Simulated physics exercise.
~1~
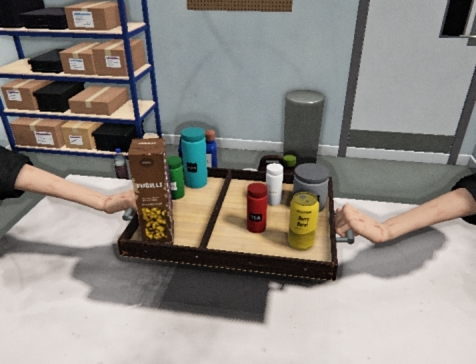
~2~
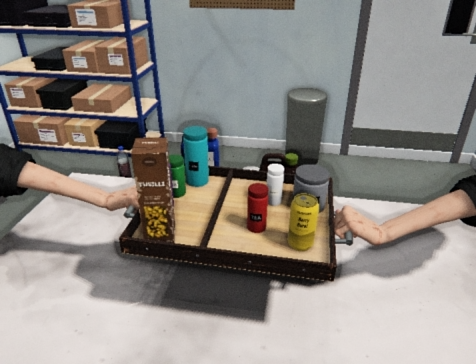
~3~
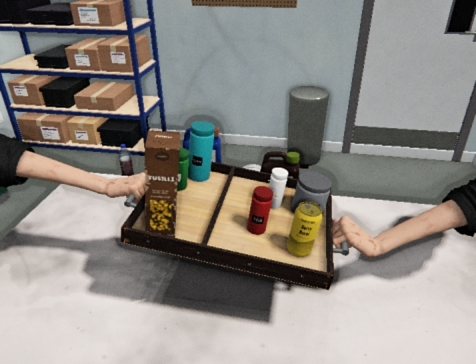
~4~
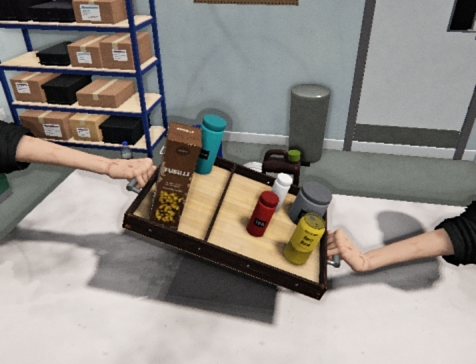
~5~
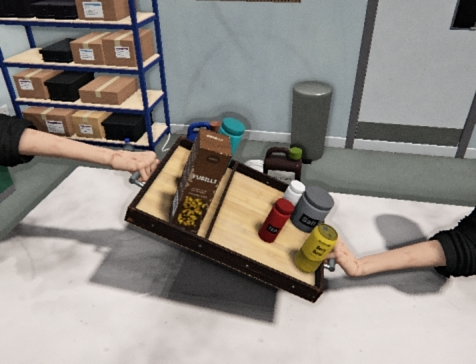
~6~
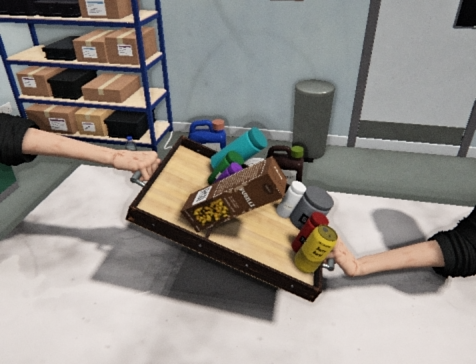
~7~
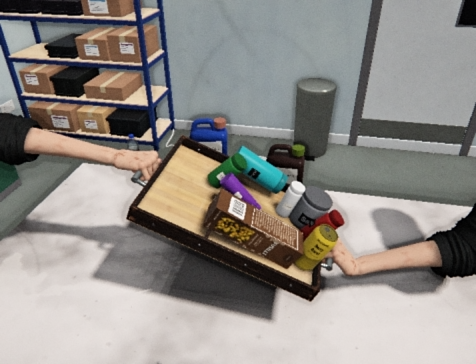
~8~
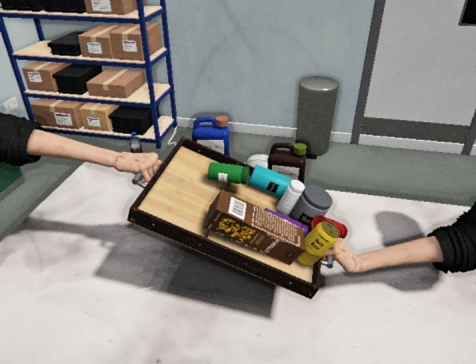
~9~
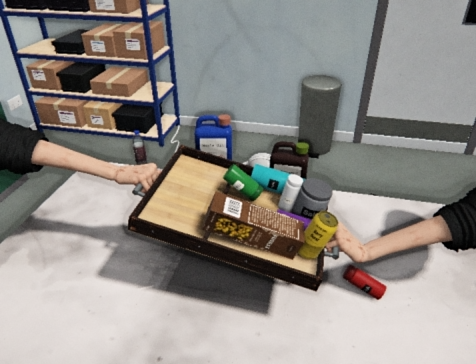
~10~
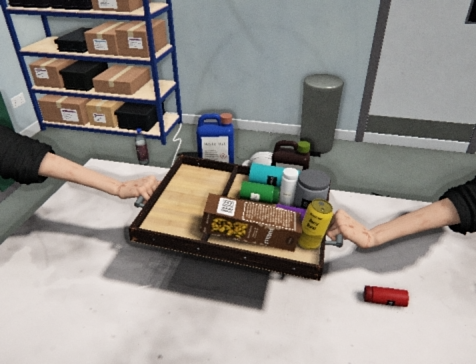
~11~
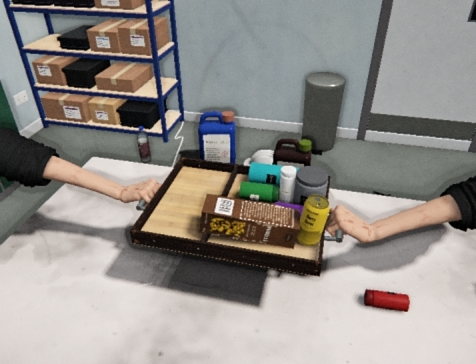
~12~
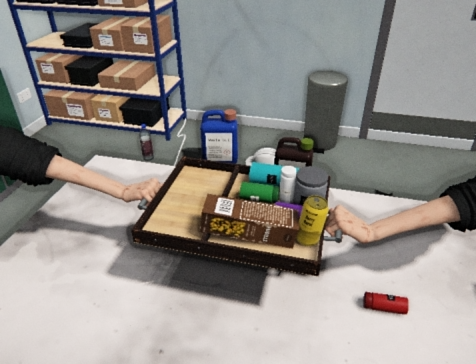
In a storeroom, two hands tilting a loaded tray rightward, containers sliding and toppling, a red one falling off before the tray levels.
